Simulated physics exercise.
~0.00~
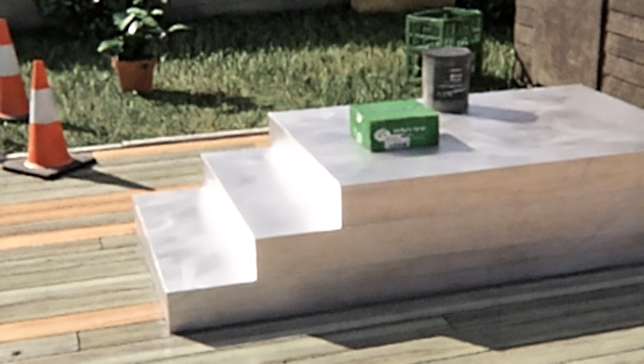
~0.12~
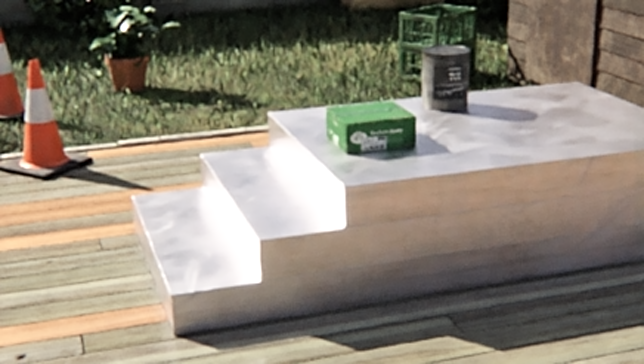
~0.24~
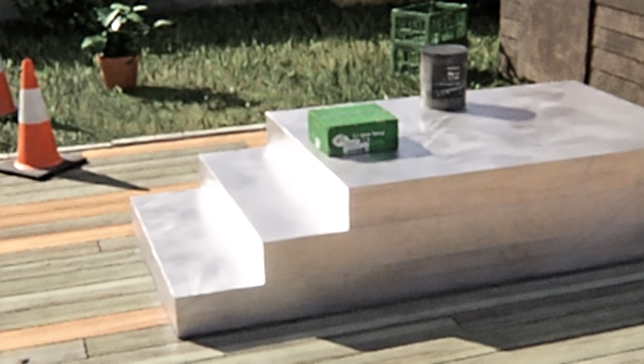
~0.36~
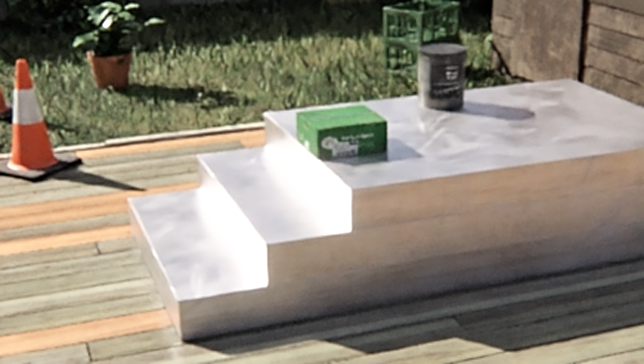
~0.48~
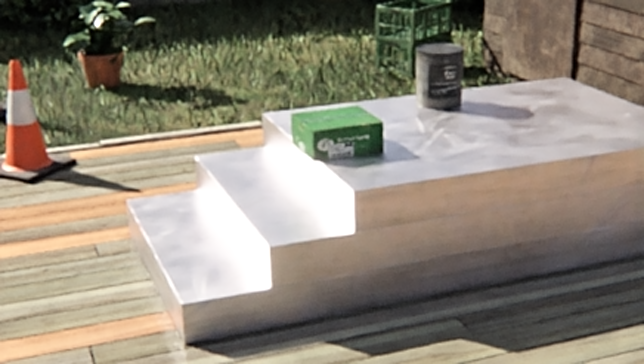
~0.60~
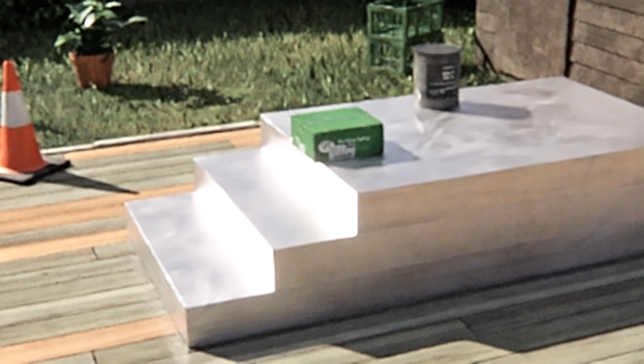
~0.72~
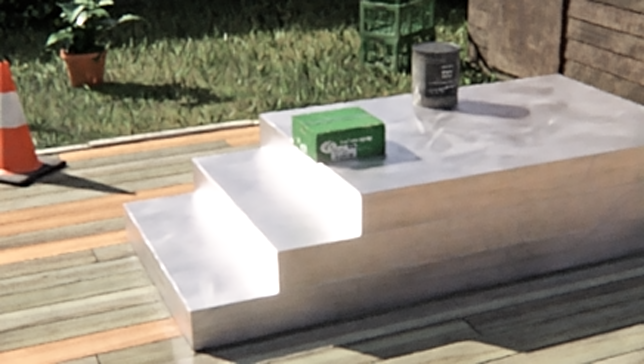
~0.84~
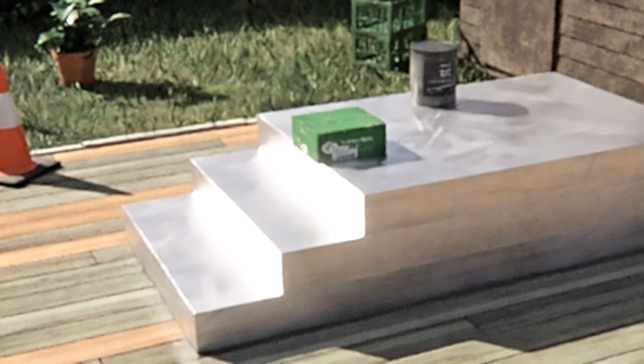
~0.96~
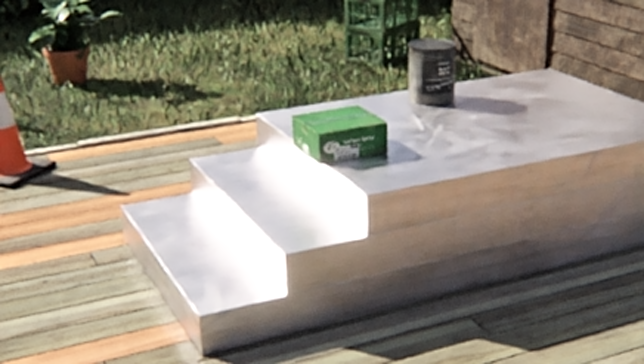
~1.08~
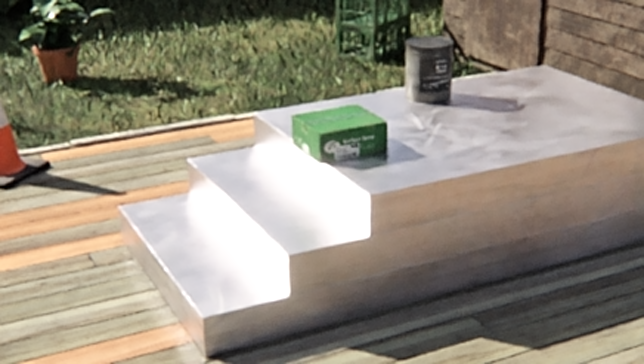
Green box sliding left across a pale stepped platform on a deck, stopping near the top step while a dark pail stays put.
